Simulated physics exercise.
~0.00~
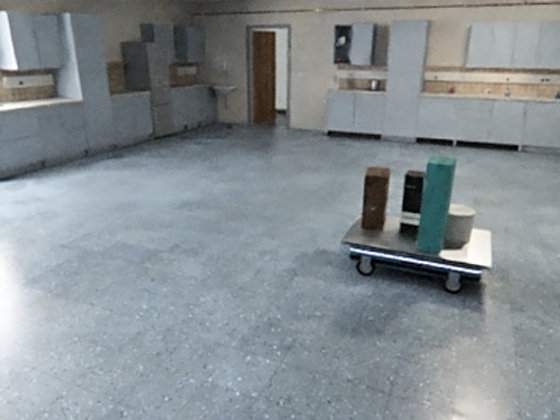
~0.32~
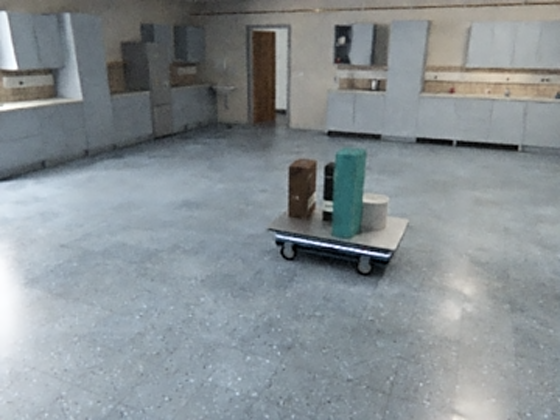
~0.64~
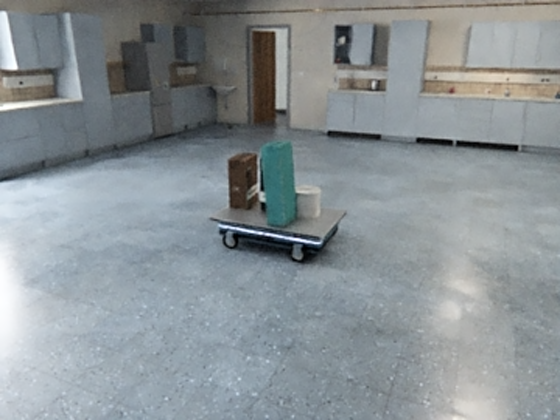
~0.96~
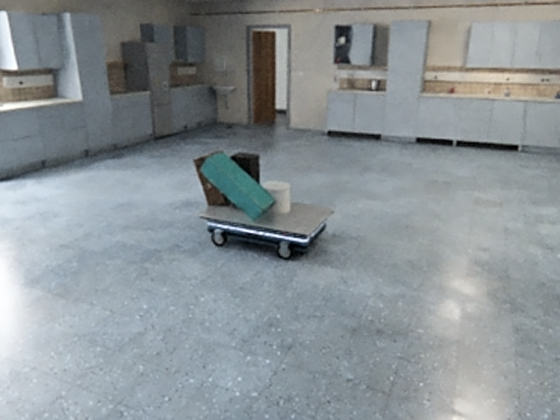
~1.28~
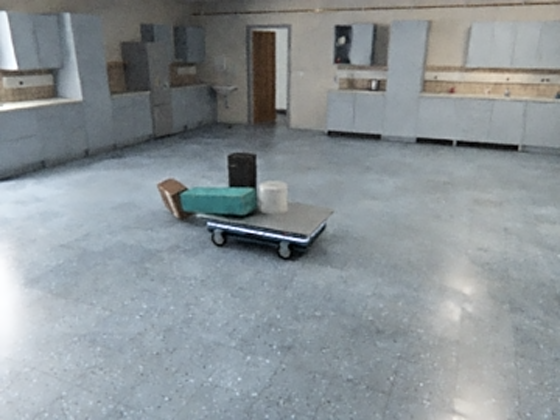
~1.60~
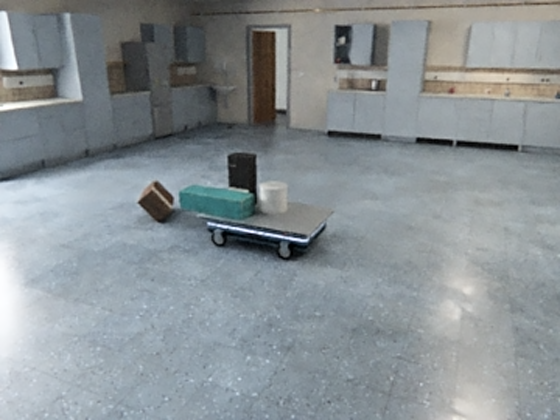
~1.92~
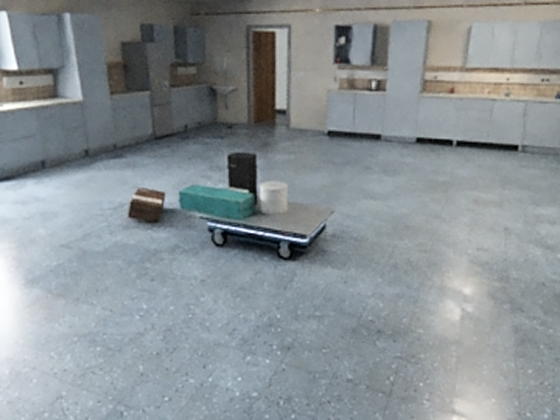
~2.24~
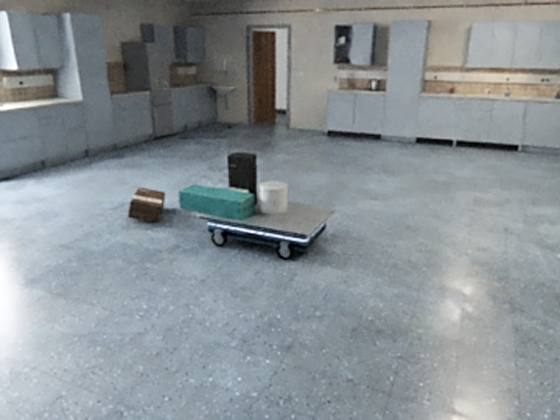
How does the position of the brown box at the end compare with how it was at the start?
At the start the brown box stands upright on the cart. At the end it lies on its side on the floor, to the left of the cart.
